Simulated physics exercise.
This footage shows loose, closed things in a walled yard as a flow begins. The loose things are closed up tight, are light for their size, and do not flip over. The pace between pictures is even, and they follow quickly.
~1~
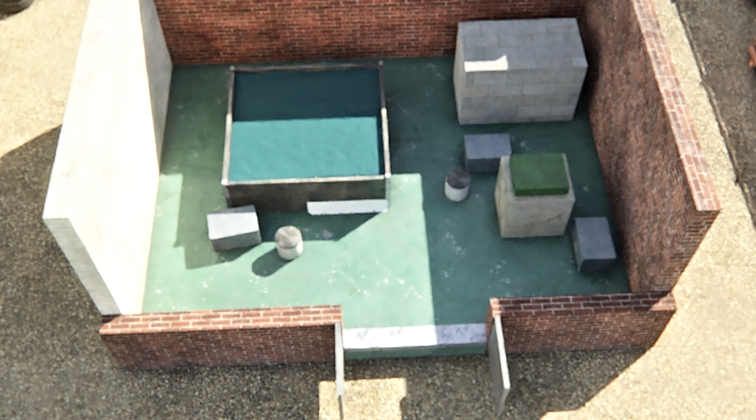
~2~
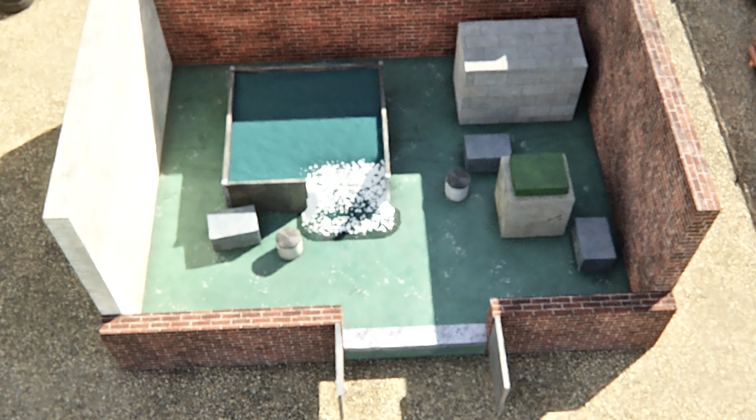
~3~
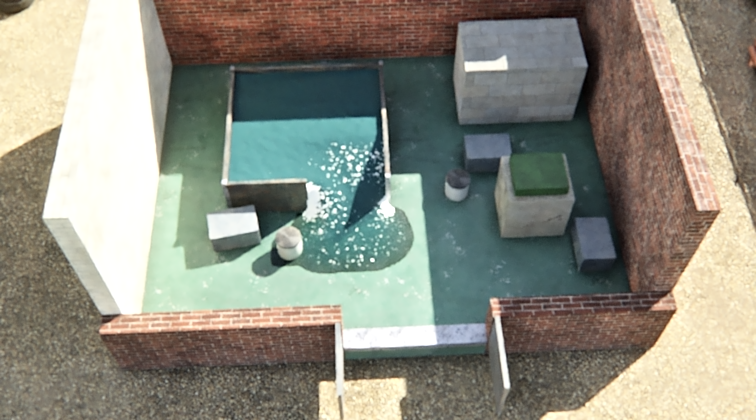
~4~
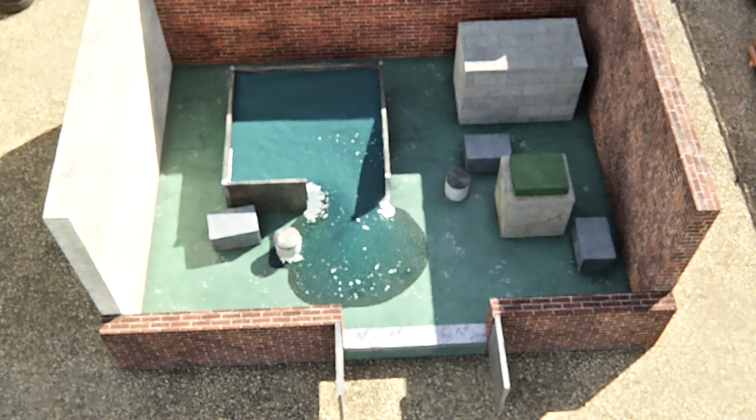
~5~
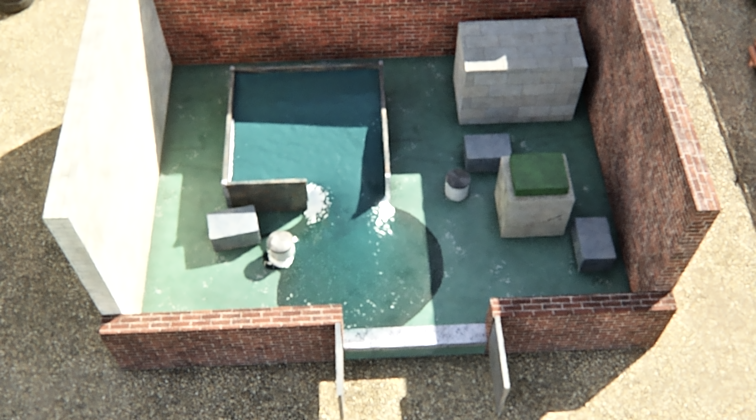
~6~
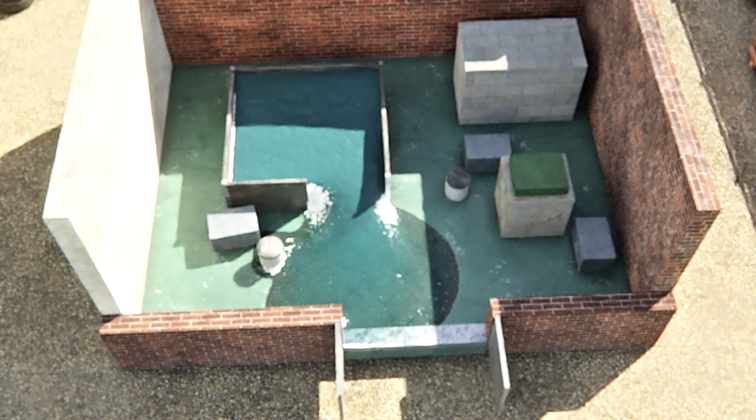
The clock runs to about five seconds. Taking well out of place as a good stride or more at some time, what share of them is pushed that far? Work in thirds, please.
My answer: Not even a third.
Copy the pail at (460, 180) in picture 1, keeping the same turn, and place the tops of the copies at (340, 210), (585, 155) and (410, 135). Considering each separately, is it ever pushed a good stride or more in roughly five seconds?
Shoved clear, stays put, stays put.
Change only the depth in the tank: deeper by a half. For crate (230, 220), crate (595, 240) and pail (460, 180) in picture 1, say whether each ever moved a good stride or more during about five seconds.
One after the other: Less than that, not that far, under that.
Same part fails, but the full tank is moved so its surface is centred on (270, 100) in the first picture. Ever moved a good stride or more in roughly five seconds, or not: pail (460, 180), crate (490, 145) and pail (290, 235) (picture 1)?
Well, in order they come out as stayed within it, stayed within it and moved that far.
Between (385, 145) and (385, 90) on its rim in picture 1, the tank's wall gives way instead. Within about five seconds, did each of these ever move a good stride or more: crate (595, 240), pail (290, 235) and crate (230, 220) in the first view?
Lab note - in sequence: Travelled far enough; did not travel far; did not travel far.
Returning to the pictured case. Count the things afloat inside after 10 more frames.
Total: 0.
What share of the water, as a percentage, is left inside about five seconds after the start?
It works out at roughly 64 percent.
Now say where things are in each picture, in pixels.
In the first picture, a pail at (288, 237) rests on the ground; a pail at (458, 178) rests on the ground; 0 of 5 have shifted.
In the second picture, a pail at (288, 237) rests on the ground; a pail at (458, 178), on the bottom; 0 of 5 have shifted.
In the third picture, a pail at (288, 237), on the bottom; a pail at (458, 178) rests on the ground; 0 of 5 have shifted.
In the fourth picture, a pail at (287, 238) rests on the ground; a pail at (458, 178) rests on the ground; 0 of 5 have shifted.
In the fifth picture, a pail at (280, 242) rests on the ground, close to its start; a pail at (458, 178) rests on the ground; 1 of 5 have shifted.
In the sixth picture, a pail at (270, 247) rests on the ground, close to its start; a pail at (458, 178) rests on the ground; 1 of 5 have shifted.
A moment on, 0 of 5 are well off their spots; 0 afloat.
Next, 1 of 5 are well off their spots; 0 afloat.
Later, 0 of 5 are well off their spots; 0 afloat.
In the end, 0 of 5 are well off their spots, and 1 have been at some point; 0 afloat.
